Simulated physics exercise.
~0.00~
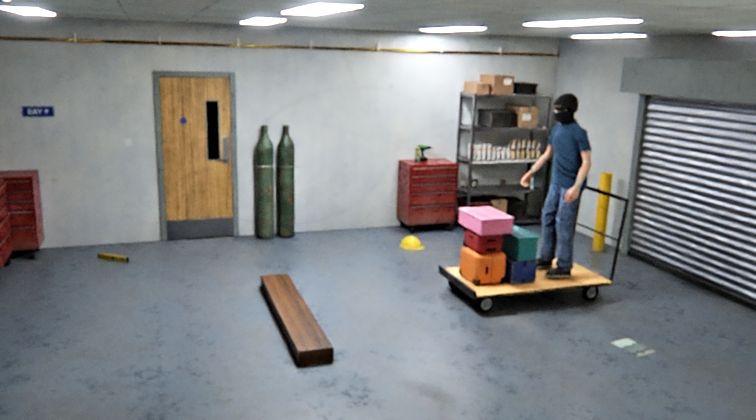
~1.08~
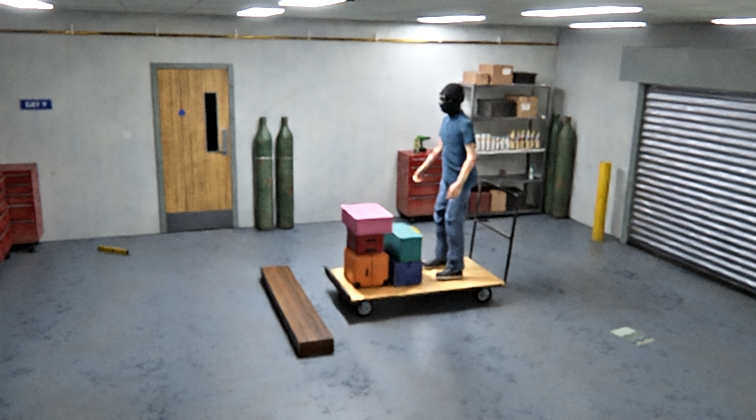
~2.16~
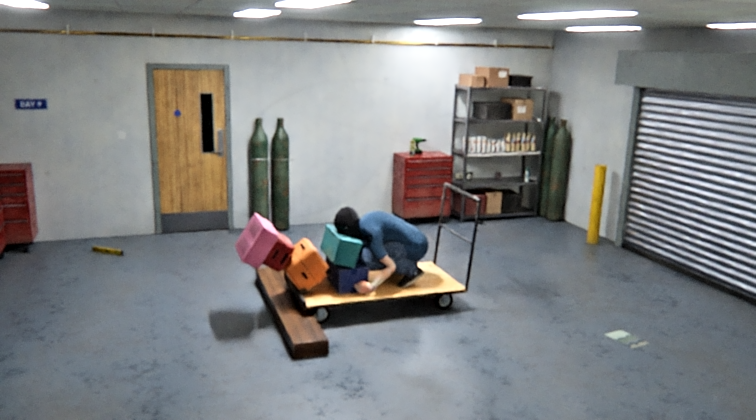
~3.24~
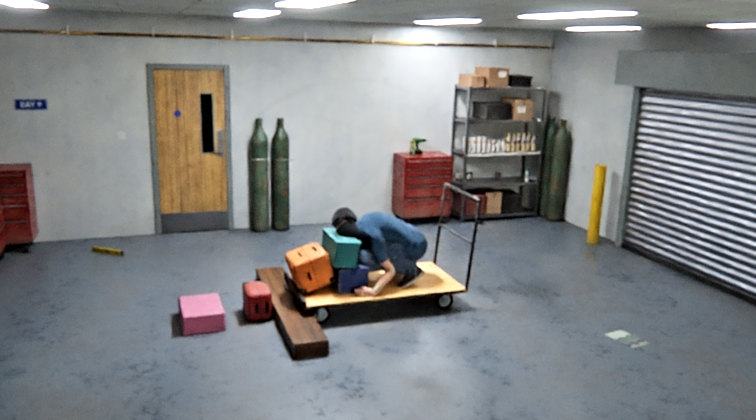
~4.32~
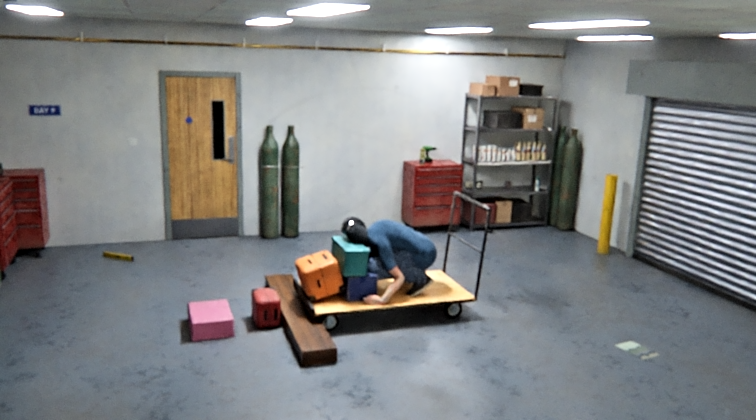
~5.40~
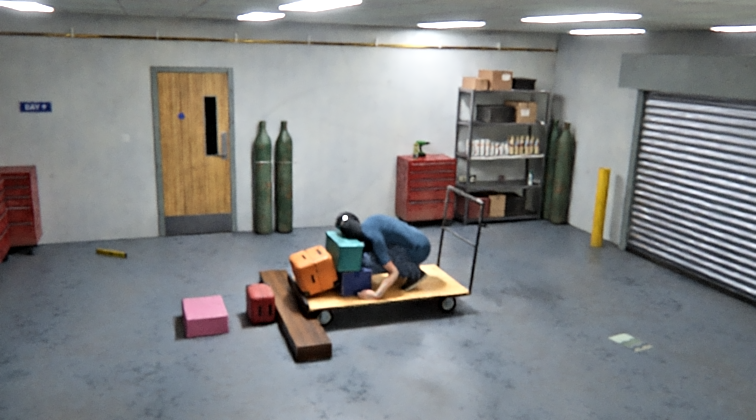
The clip shows a masked figure standing on a goods trolley rolling left with stacked cases until it stops against a wooden beam. The figure folds forward onto the load, the pink tote and red suitcase tumble over the beam to the floor, and the rest stay aboard.
